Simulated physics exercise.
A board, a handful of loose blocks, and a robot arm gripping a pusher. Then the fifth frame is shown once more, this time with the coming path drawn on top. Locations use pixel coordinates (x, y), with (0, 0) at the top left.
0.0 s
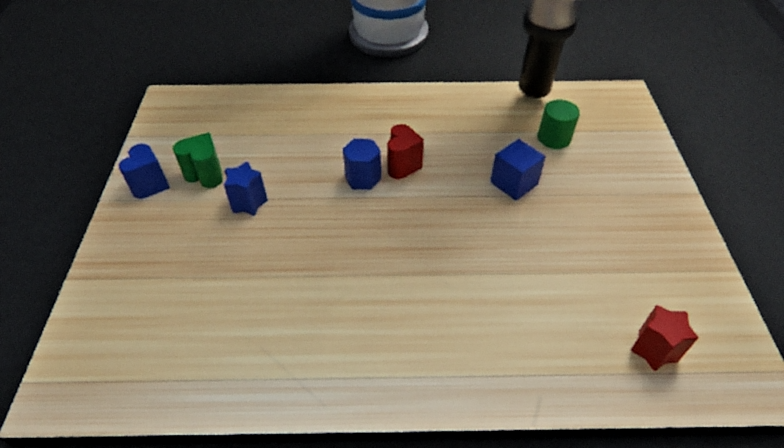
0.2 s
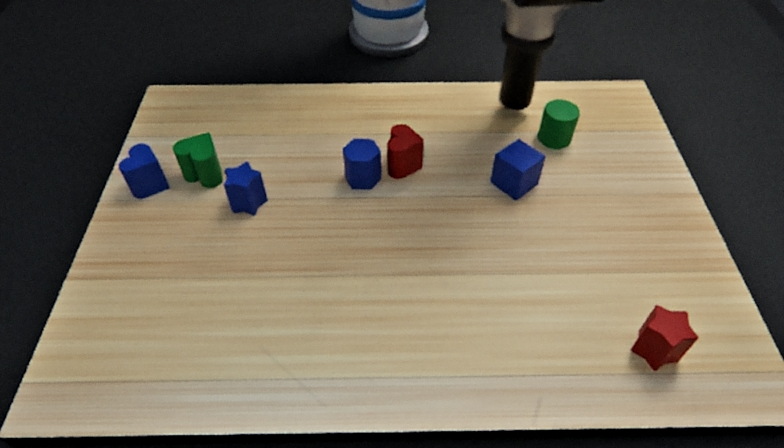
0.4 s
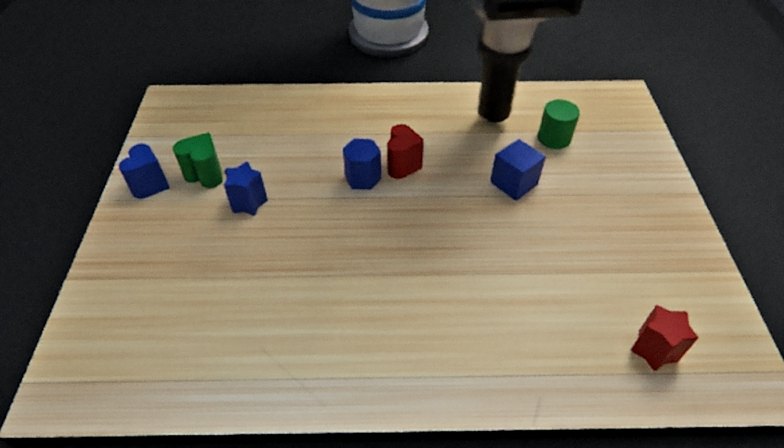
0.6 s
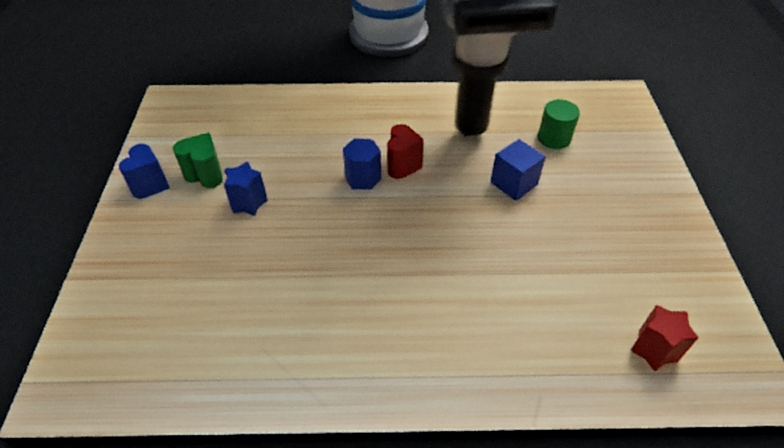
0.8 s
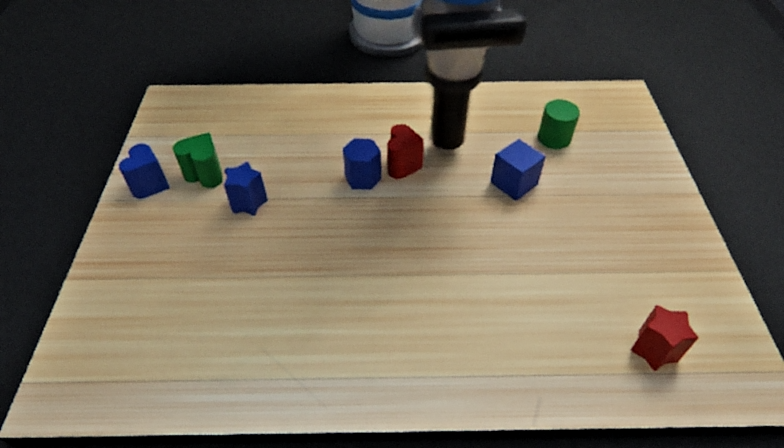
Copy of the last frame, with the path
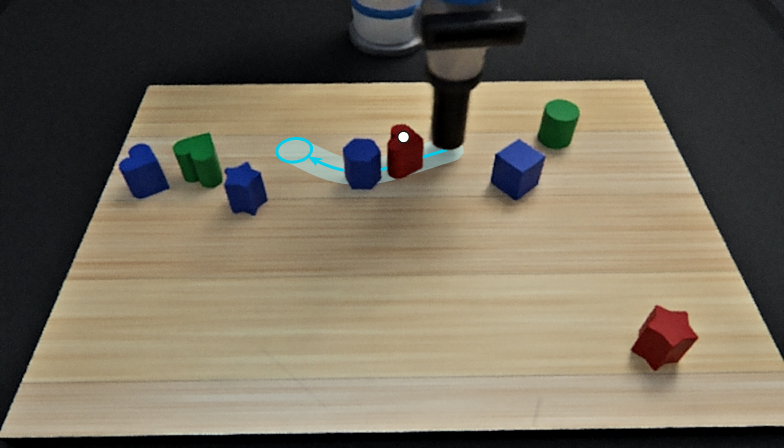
Robot arm moving a dark pusher left and slightly forward over a wooden board, as the red, green and blue blocks stay still.
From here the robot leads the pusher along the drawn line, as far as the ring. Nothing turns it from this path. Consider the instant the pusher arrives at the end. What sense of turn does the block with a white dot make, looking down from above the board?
Looking from above, the answer is counterclockwise.
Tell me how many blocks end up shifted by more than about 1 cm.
Two move.
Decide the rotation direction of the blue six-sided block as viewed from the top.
Twists clockwise.
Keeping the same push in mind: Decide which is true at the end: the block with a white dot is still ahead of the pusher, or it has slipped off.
It escapes to one side.
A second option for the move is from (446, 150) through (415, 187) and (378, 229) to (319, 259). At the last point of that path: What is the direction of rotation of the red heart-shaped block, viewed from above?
Seen from above, clockwise.
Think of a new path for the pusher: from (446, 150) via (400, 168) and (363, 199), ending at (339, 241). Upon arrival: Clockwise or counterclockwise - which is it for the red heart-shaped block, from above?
Overhead view: Clockwise.
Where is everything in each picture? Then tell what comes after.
Pusher's lower end (535, 89); blue six-sided block (362, 149); red heart-shaped block (404, 137); blue square (521, 155), in the first frame.
Pusher (515, 100); blocks still, in the second frame.
Pusher (494, 112); blocks still, in the third frame.
Pusher (471, 125); blocks still, in the fourth frame.
Pusher (447, 139); blue six-sided block (362, 149); red heart-shaped block (404, 137); blue square (521, 155), in the fifth frame.
Drawn move, from (446, 150) over (396, 166) and (340, 170) to (294, 150); the dot is on the red heart-shaped block.
On the path given first. One third of the way, pusher (395, 155); blue six-sided block (340, 157), turned 50° clockwise; red heart-shaped block (371, 155), turned 15° anticlockwise.
Two thirds of the way, pusher (338, 158); blue six-sided block (314, 169), turned 80° clockwise; red heart-shaped block (352, 169), turned 40° anticlockwise.
At the end, pusher (292, 139); blue six-sided block (314, 169), turned 80° clockwise; red heart-shaped block (352, 169), turned 40° anticlockwise; blue square still.
